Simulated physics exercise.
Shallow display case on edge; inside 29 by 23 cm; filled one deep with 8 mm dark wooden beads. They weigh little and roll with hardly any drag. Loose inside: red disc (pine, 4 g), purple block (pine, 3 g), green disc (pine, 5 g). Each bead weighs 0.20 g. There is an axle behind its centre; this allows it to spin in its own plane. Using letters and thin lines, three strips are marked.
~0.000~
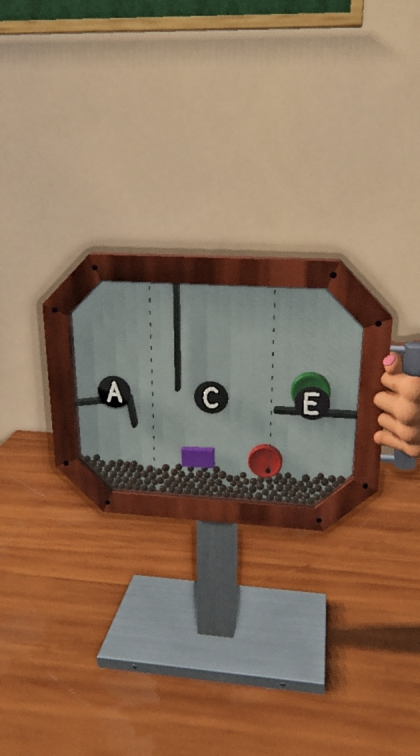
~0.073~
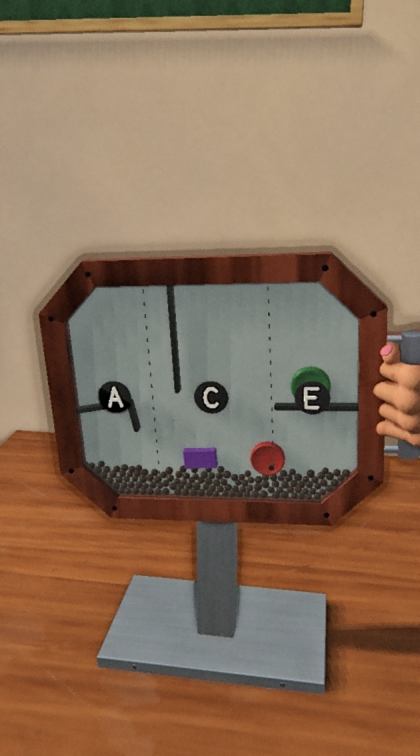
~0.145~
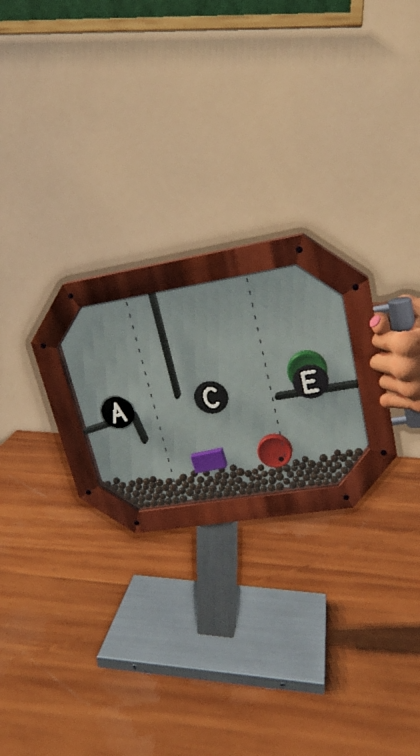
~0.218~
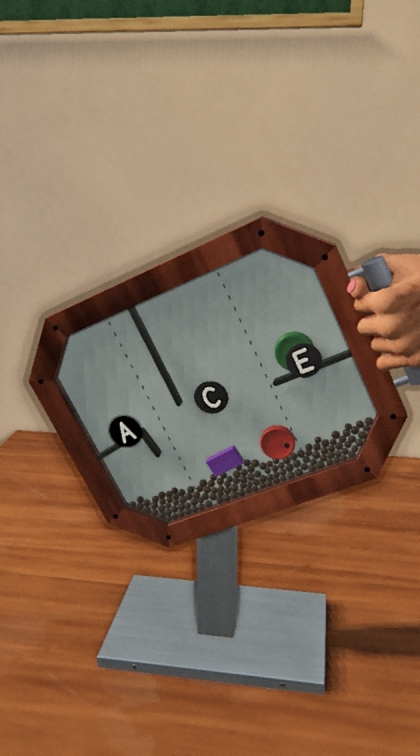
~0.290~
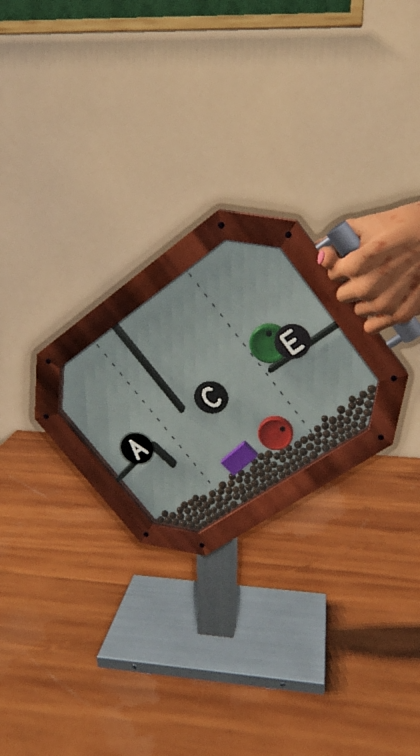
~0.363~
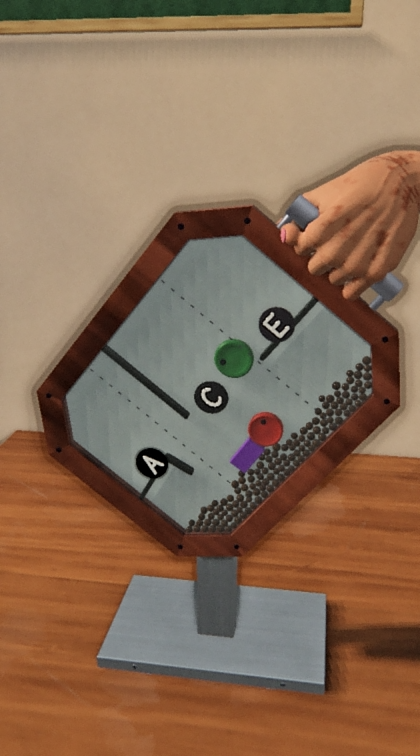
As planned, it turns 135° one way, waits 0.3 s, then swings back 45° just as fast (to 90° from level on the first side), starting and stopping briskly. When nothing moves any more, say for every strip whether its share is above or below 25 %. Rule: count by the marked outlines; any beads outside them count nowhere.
Strip A: Above 25 %, strip C: Below 25 %, strip E: Below 25 %.
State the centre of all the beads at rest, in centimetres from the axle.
The middle sits around 1 cm right of it and 10 cm below it.
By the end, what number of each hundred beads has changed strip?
70 per cent.
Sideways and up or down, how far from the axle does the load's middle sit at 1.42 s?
The middle sits around 5 cm right and 9 cm below.
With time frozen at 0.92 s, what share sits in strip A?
About 85 percent.
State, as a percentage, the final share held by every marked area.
Strip A holds 100, strip C holds 0 and strip E holds 0.
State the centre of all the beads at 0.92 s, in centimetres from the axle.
Roughly 9 centimetres to the right and 4 centimetres below.
After 0.92 s, it stands 135° anticlockwise; the beads' middle is 9 cm right of and 4 cm below the centre; A 85 %, C 15 %.
After 1.42 s, it stands 112° anticlockwise; the beads' middle is 5 cm right of and 9 cm below the centre; A 95 %, C 5 %.
After 1.62 s, it stands 90° anticlockwise; the beads' middle is 1 cm right of and 10 cm below the centre; A 95 %, C 5 %.
At rest by 2.8 s, it stands 90° anticlockwise; A 100 %, C 0 %, E 0 %.
